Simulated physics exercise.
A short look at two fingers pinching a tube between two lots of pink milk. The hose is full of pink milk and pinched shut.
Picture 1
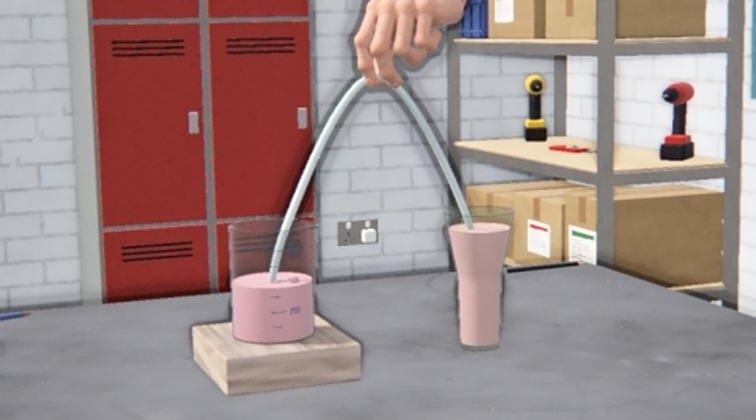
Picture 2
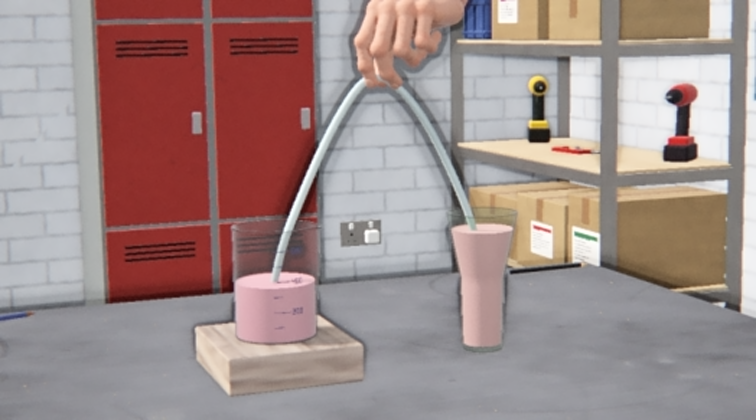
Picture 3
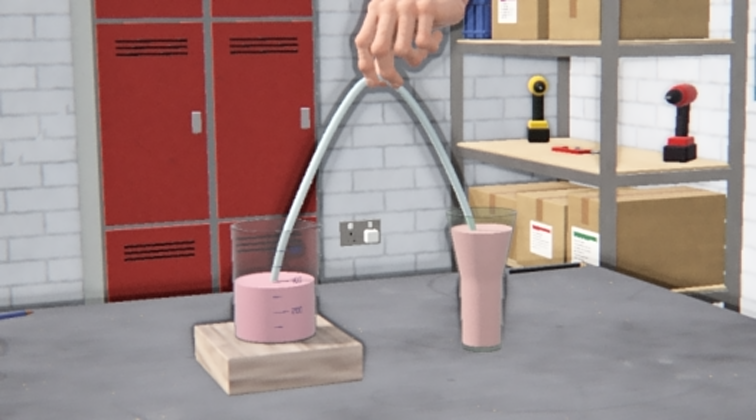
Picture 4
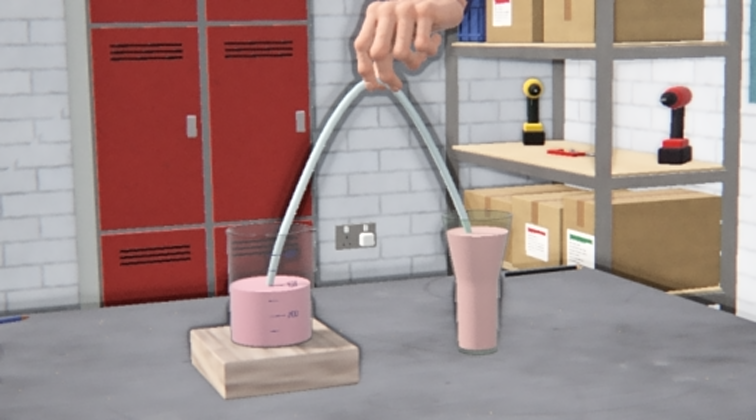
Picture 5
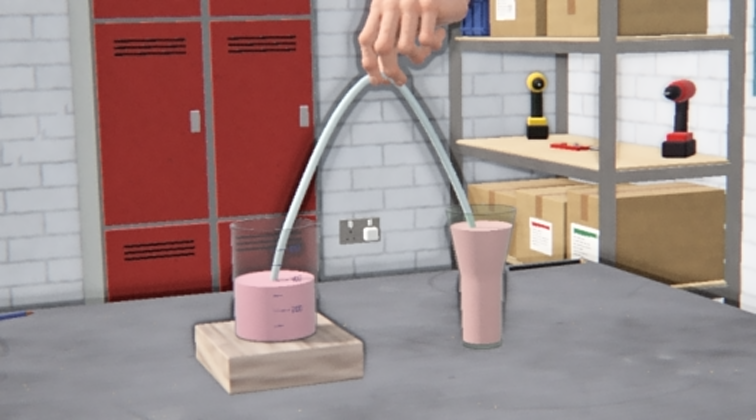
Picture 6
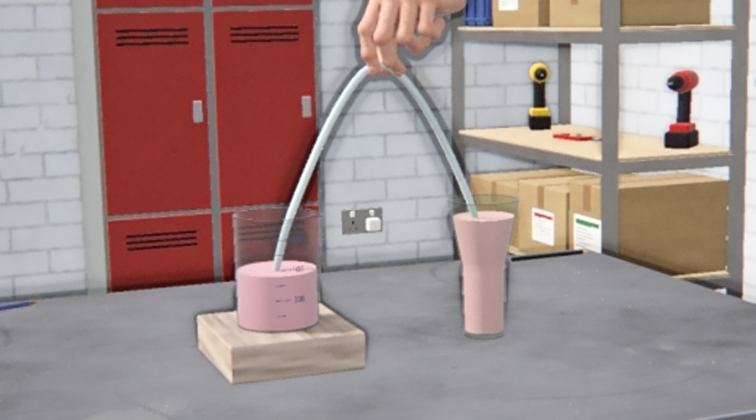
A hand pinches the top of a curved tube that links a half-full beaker of pink milk on a wooden block, at left, to a nearly full glass vase on the grey tabletop, at right. The hand keeps its grip and both milk levels look unchanged, while the whole view shifts only slightly.
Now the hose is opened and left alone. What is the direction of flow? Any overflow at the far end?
It flows leftwards, and the one that fills has room for it.
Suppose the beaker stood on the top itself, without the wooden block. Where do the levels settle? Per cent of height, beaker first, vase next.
Roughly 70 per cent, then 50 per cent.
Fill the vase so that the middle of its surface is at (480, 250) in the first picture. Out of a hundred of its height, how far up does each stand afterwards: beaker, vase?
About 50 and 65 per cent.
Soon after, the beaker is about half full; the vase is about three quarters full.
In the end, the beaker is about two thirds full; the vase is about two thirds full; the two surfaces are level.
